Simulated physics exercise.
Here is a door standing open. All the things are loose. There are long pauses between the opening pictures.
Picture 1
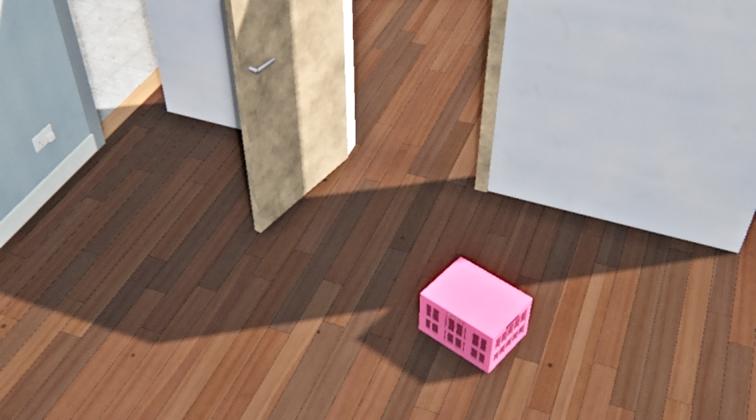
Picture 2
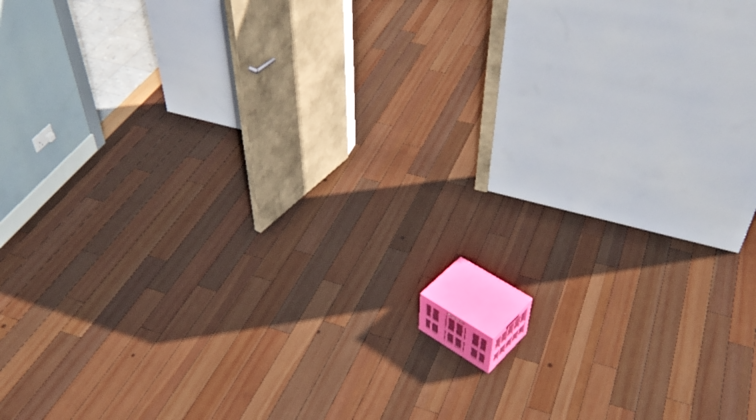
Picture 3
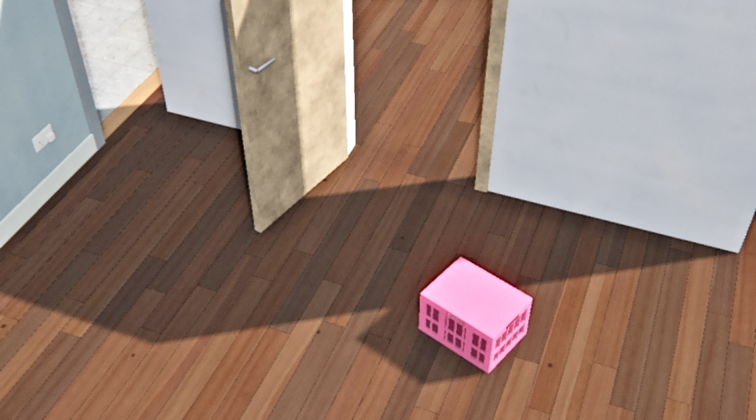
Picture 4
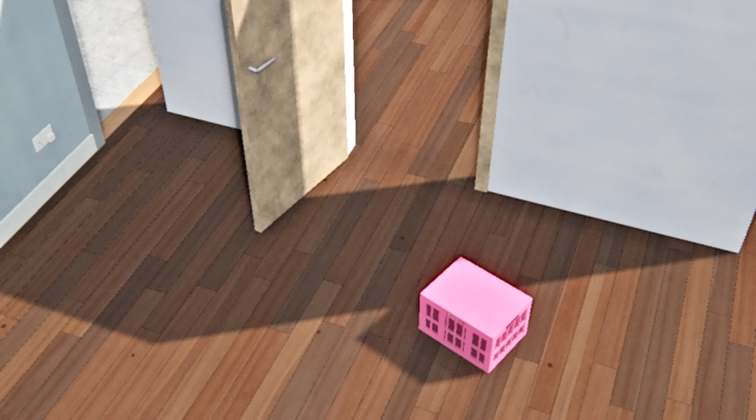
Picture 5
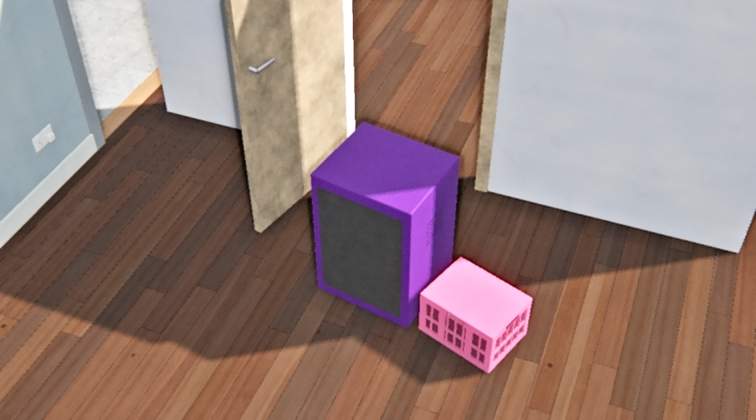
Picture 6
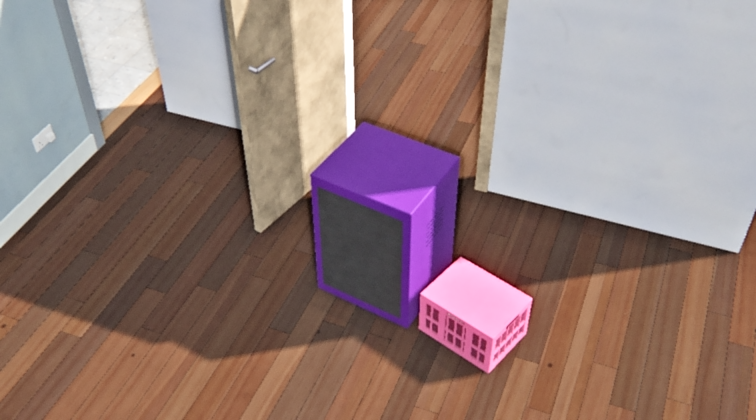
The clip opens on a wooden door standing wide open above a plank floor, with a small pink crate resting at the lower right of centre; nothing moves. Then a larger purple box-shaped appliance with a dark front panel appears abruptly beside the crate's left, and everything stays still.
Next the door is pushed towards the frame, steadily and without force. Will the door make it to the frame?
Outcome: The door jams.
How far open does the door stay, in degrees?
About 70°.
Then, 0.60 s past the last view, open by 93°.
Then, 1.00 s past the last view, open by 77°.
Finally, open by 68°; both still in place. Final places as the last picture's camera would see them, purple appliance near (386, 225).
